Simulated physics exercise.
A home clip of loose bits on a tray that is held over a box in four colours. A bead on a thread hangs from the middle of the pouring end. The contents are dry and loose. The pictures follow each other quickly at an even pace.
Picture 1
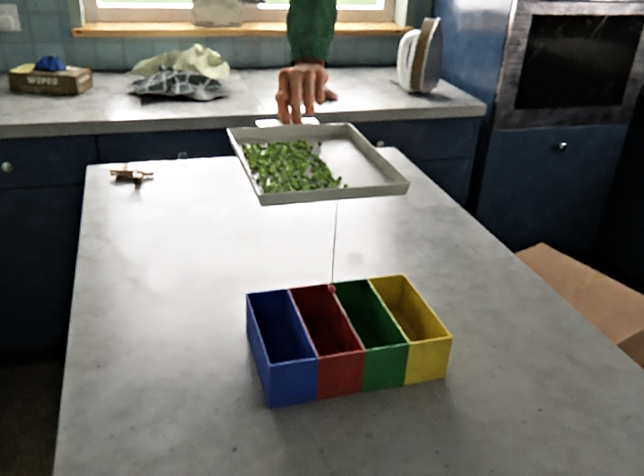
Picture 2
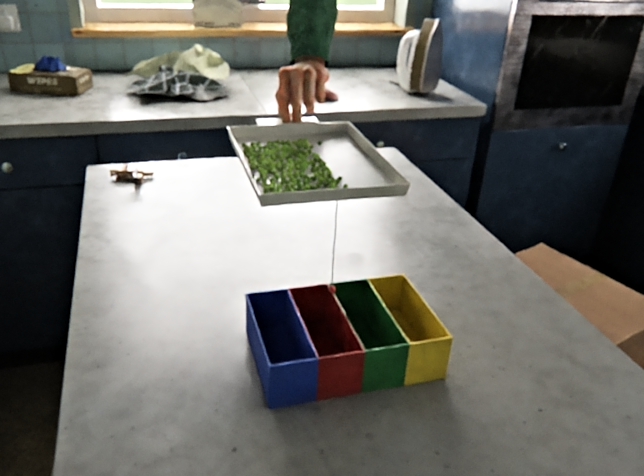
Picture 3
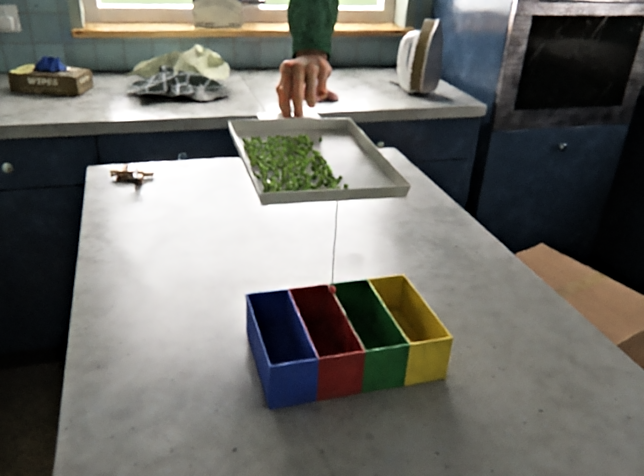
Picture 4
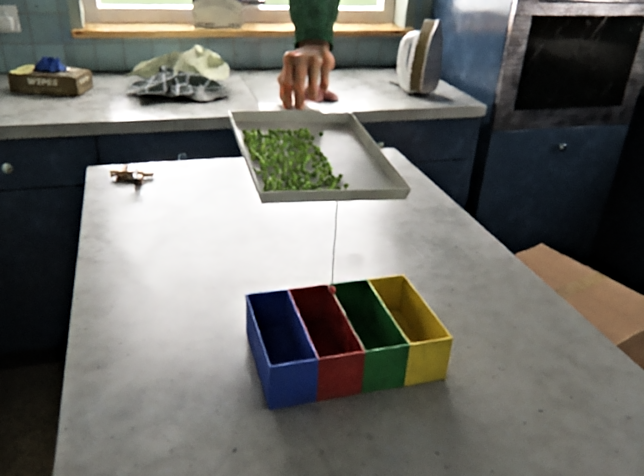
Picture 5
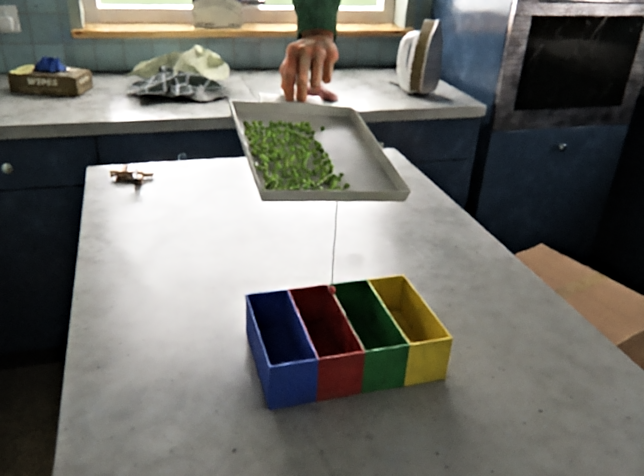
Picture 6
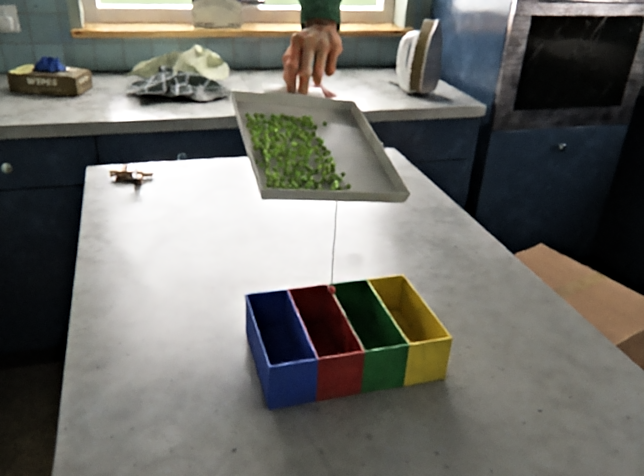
A hand in a green sleeve holds the far edge of a pale tray of loose green bits above a grey table, seen from a fixed, slightly raised view in a kitchen. Below a thin hanging thread sits an open box with blue, red, green and yellow cells from left to right. The hand gradually raises the tray's far edge, while the near edge slants slightly lower on the right.
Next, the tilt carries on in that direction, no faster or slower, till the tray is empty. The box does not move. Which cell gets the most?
The yellow cell gets the most.
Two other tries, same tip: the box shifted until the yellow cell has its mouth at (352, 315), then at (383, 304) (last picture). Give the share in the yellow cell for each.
The first gives 10 %, the second 60 %.
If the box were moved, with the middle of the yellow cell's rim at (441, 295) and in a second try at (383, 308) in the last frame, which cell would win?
The first try: That green cell. The second: The yellow cell.
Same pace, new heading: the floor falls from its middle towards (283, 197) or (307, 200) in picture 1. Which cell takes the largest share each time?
First that blue cell, then the blue one.
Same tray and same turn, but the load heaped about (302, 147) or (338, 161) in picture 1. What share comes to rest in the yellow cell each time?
Near 90 % and 90 %.
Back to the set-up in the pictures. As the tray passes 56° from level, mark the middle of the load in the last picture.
At about (360, 185).
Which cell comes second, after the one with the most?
It is green.
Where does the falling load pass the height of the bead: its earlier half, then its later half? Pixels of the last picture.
At about (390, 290), then at (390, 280).
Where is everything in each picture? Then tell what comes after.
The first frame shows corners of the pouring end near (262, 193) and (408, 182), level; middle of the load near (291, 168), dried peas; bead on its thread near (331, 290); blue cell near (293, 379); red cell near (340, 371); green cell near (385, 364); yellow cell near (428, 357).
The second frame shows corners of the pouring end near (262, 193) and (408, 183), level; middle of the load near (291, 167).
The third frame shows corners of the pouring end near (262, 192) and (408, 185), tipped barely, lowest at the right corner; middle of the load near (291, 165).
The fourth frame shows corners of the pouring end near (263, 191) and (408, 187), tipped a little, lowest at the right corner; middle of the load near (292, 161).
The fifth frame shows corners of the pouring end near (264, 189) and (408, 190), tipped a little, lowest at the right corner; middle of the load near (293, 157).
The sixth frame shows corners of the pouring end near (264, 187) and (408, 192), tipped a little, lowest at the right corner; middle of the load near (295, 153); blue cell near (293, 380); red cell near (340, 372); green cell near (385, 365); yellow cell near (428, 358).
Shortly afterwards, tray tipped steeply; all but a few on the tray; only a few in the yellow cell; only a few falling or outside the box.
Next, tray tipped right over; near two thirds on the tray; a little in the yellow cell; only a few in the green cell; near a quarter falling or outside the box.
Some moments later, tray tipped past a quarter turn; the bulk in the yellow cell; near a quarter in the green cell; only a few in the red cell; only a few falling or outside the box.
In the end, tray tipped past a quarter turn; the bulk in the yellow cell; near a quarter in the green cell; only a few in the red cell; none at all in the blue cell; only a few outside the box.
